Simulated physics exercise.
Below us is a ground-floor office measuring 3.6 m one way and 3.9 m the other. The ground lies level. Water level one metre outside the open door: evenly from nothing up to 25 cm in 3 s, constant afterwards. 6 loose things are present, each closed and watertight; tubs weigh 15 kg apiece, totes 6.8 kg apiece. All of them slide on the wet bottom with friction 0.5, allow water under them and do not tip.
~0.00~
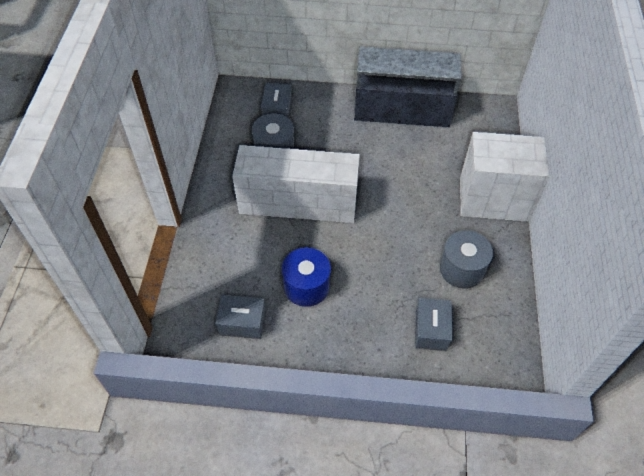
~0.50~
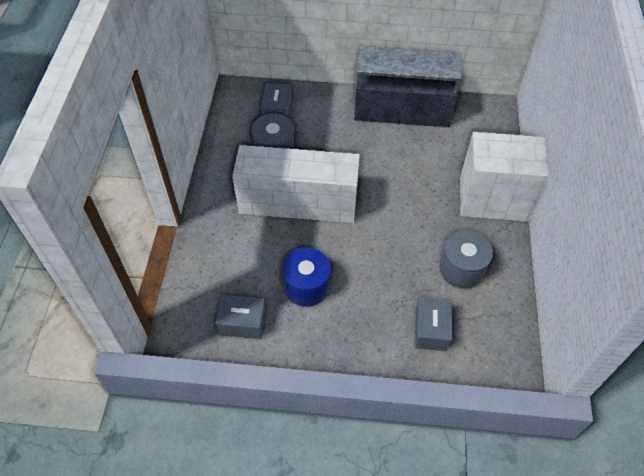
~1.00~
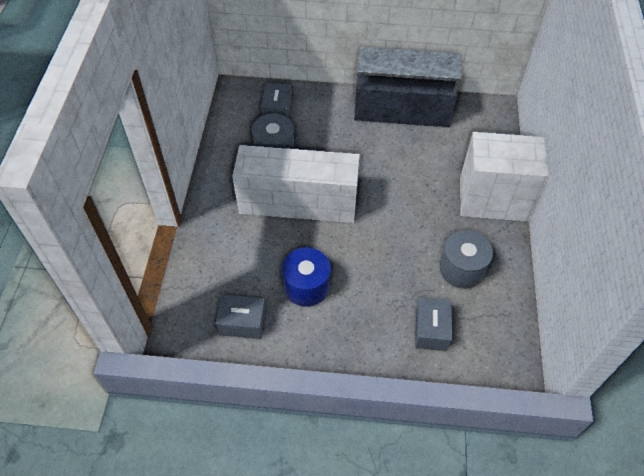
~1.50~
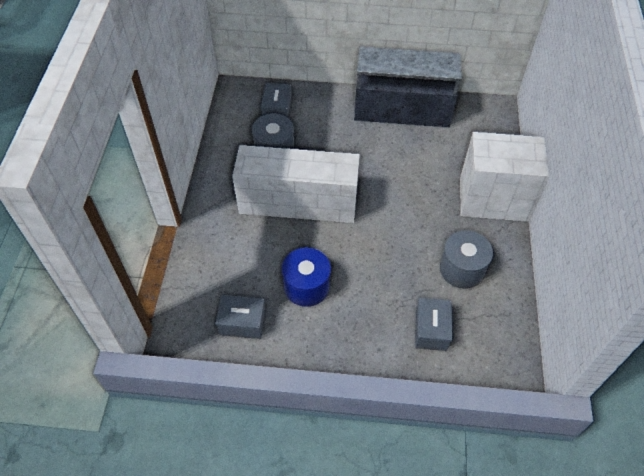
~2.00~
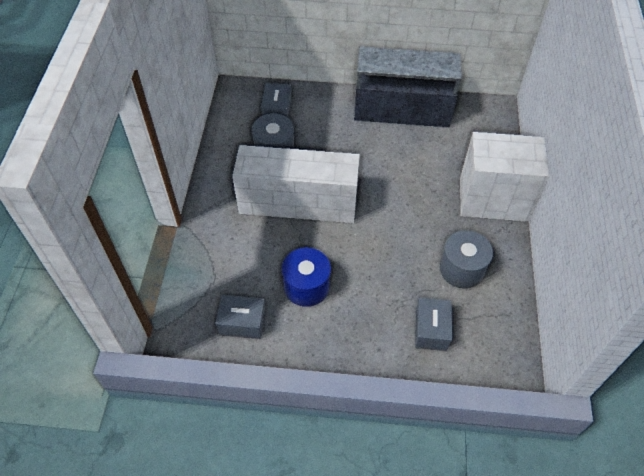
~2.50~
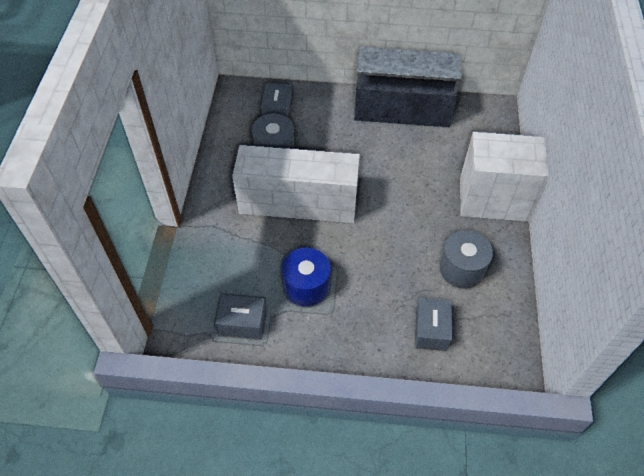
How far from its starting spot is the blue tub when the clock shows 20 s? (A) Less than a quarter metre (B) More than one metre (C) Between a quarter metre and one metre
More than one metre (B).
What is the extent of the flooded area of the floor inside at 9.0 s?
12 m2.
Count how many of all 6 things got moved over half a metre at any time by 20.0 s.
It adds up to 6.
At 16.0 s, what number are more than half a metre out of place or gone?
By that point, 5.
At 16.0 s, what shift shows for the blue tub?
Shift: About 200 cm.
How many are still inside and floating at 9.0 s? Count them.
The number is 4.
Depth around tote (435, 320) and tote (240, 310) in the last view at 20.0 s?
Roughly 21 and 22 cm.
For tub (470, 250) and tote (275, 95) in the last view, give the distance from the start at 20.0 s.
The first is 150 cm from its start, the second 150 cm.
After 4.0 s the blue tub is near (358, 270), 0.5 m from its start, aground; 1 afloat.
After 9.0 s the blue tub is near (436, 274), 1.2 m from its start, afloat; 4 afloat.
After 16.0 s the blue tub is near (220, 128), 1.9 m from its start, afloat; 6 afloat.
After 20.0 s the blue tub is near (408, 183), 1.3 m from its start, afloat; 6 afloat.
